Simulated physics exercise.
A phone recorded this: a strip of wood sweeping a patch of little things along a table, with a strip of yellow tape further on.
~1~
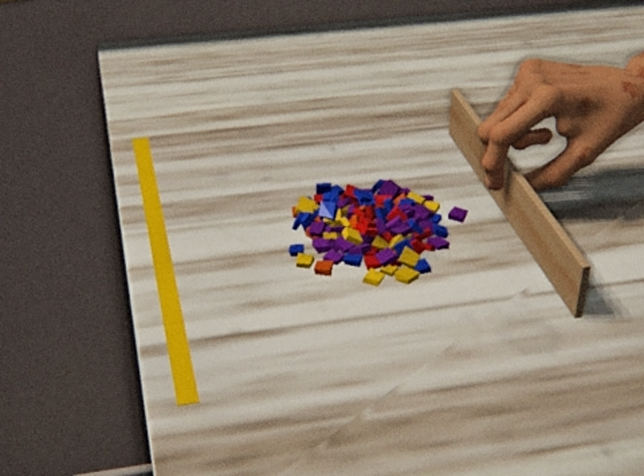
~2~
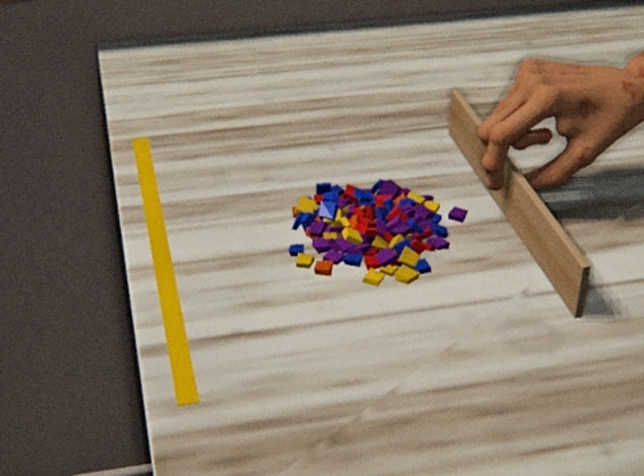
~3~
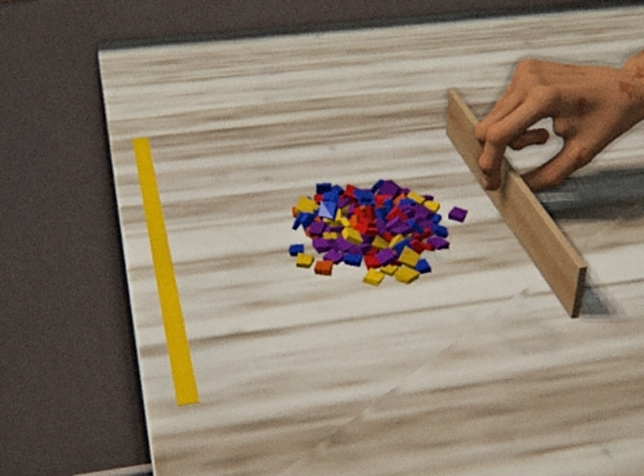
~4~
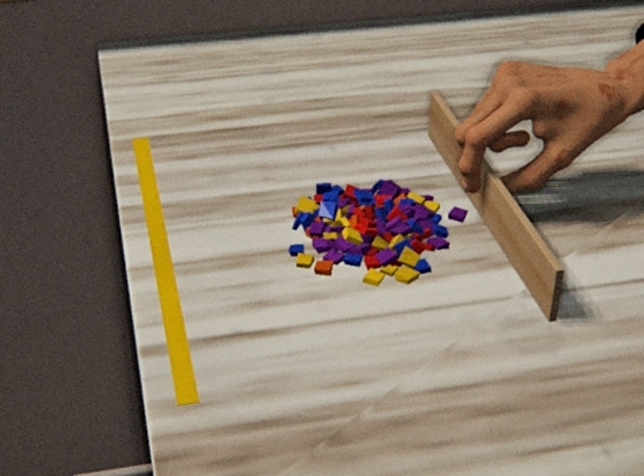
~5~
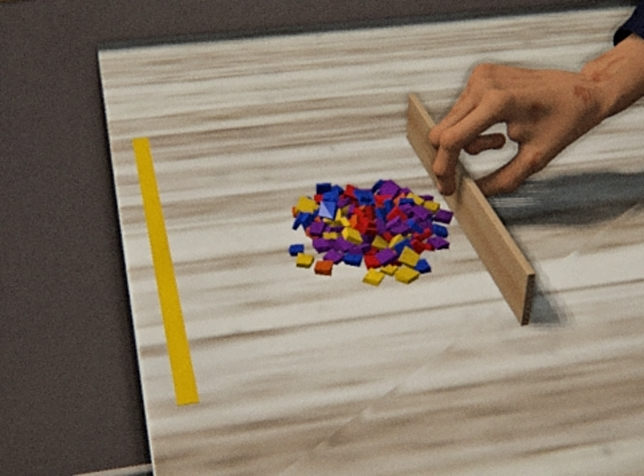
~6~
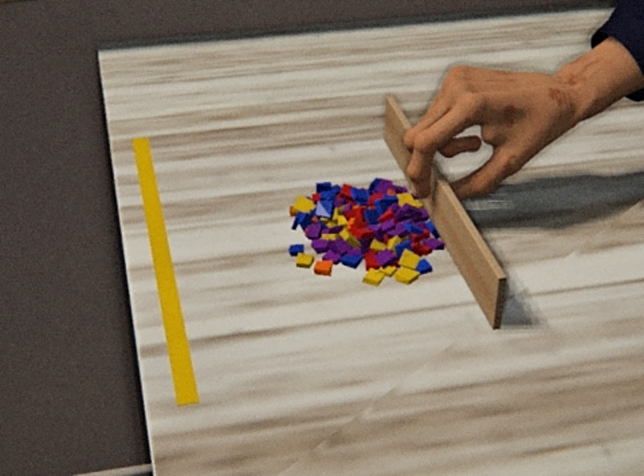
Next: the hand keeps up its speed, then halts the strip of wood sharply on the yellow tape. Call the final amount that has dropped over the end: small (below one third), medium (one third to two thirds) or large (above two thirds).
Large.
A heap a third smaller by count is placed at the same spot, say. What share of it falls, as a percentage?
Roughly 80 percent.
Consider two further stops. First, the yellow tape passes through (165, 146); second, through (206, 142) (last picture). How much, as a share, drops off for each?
Roughly 50 % and 10 %.
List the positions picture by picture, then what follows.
In the first picture, strip of wood at (571, 275), at rest; yellow tape at (142, 149), about two fingers from the edge; edge at (126, 260); the heap at (369, 223), mosaic tiles.
In the second picture, strip of wood at (571, 275), at rest.
In the third picture, strip of wood at (568, 275); the heap at (369, 223).
In the fourth picture, strip of wood at (546, 278).
In the fifth picture, strip of wood at (518, 282); the heap at (369, 223), a stray few pushed along.
In the sixth picture, strip of wood at (490, 285); yellow tape at (142, 149); edge at (126, 260); the heap at (363, 224), a small part pushed along.
Soon after the last picture, strip of wood still moving, near (293, 190); heap all on the table, its front near (181, 269).
A little later, strip of wood stopped at the yellow tape; heap most over the edge.
At rest, strip of wood stopped at the yellow tape; heap most over the edge.
